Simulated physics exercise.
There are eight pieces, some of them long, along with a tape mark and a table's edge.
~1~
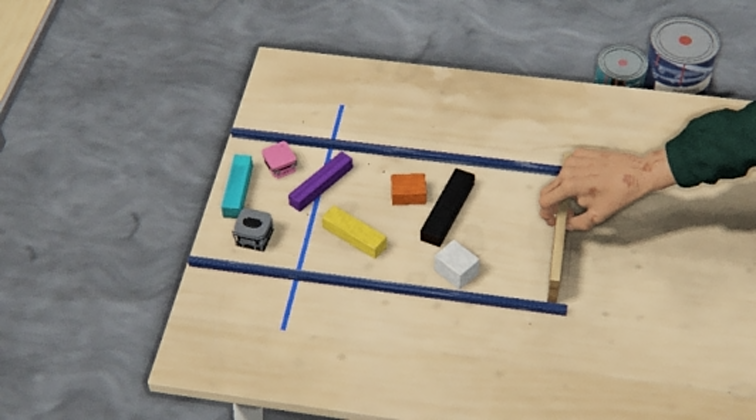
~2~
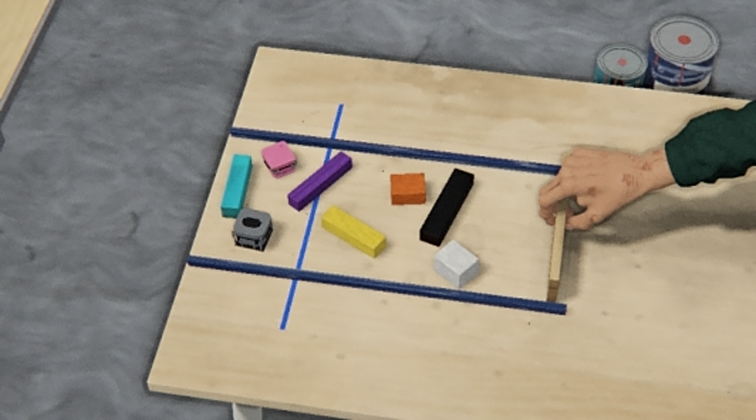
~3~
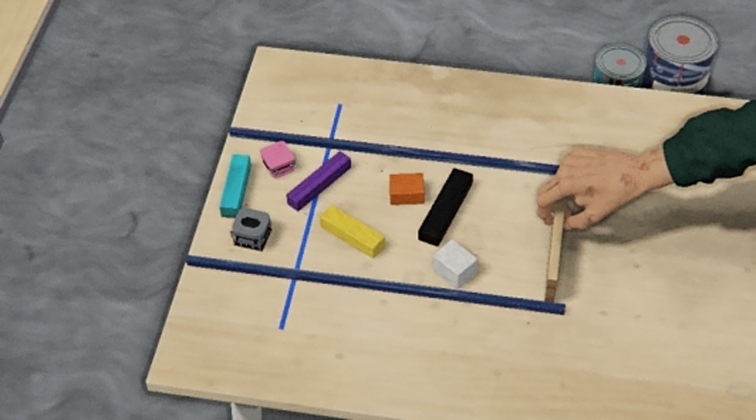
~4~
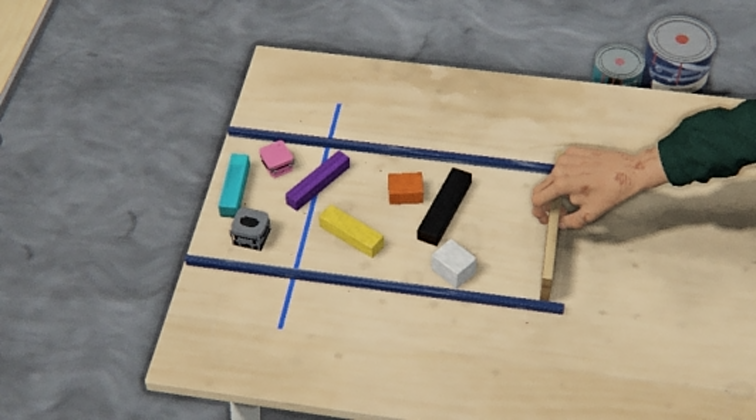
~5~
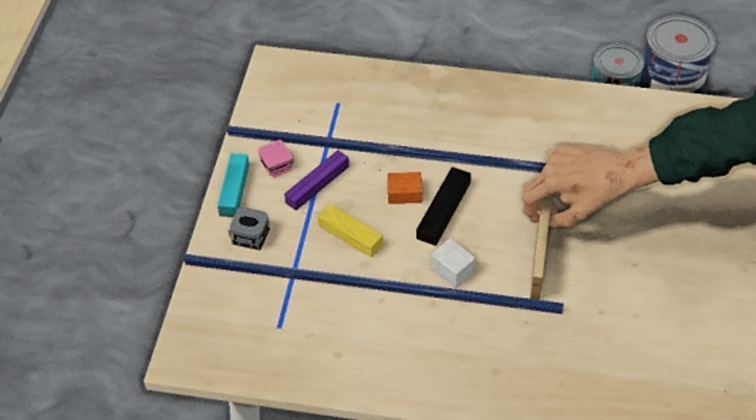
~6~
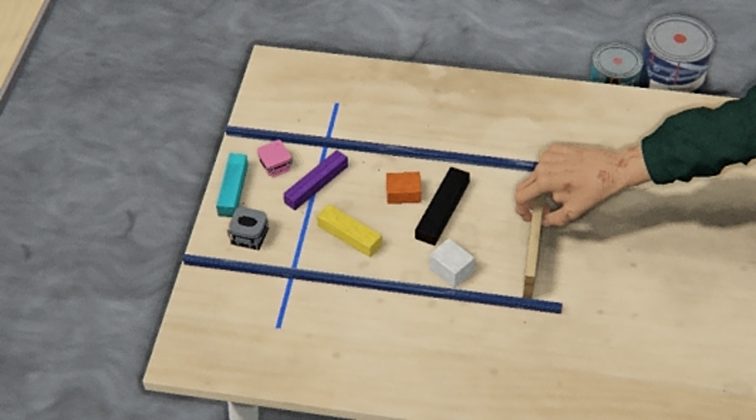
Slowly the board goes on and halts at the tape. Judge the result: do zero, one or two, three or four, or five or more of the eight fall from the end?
Zero of them fall from the end.
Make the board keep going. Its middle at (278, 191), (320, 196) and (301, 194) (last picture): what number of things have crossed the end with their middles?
It would be 2, 0 and 0.
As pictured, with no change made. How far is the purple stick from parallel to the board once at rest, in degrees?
It comes to around 10 degrees.
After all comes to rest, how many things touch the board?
The count is 2.
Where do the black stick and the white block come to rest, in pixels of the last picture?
In the last picture the black stick sits around (303, 189) and the white block around (278, 252).
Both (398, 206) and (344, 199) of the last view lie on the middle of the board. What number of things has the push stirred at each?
At the first spot 4, then 6.
A little later, none off yet; turquoise stick at rest near (232, 185); grey case at rest near (249, 229); pink case at rest near (275, 160).
Next, none off yet; turquoise stick at rest near (232, 185); grey case at rest near (249, 229); pink case shifted a little near (261, 157).
When it is over, the number that fall off is zero.
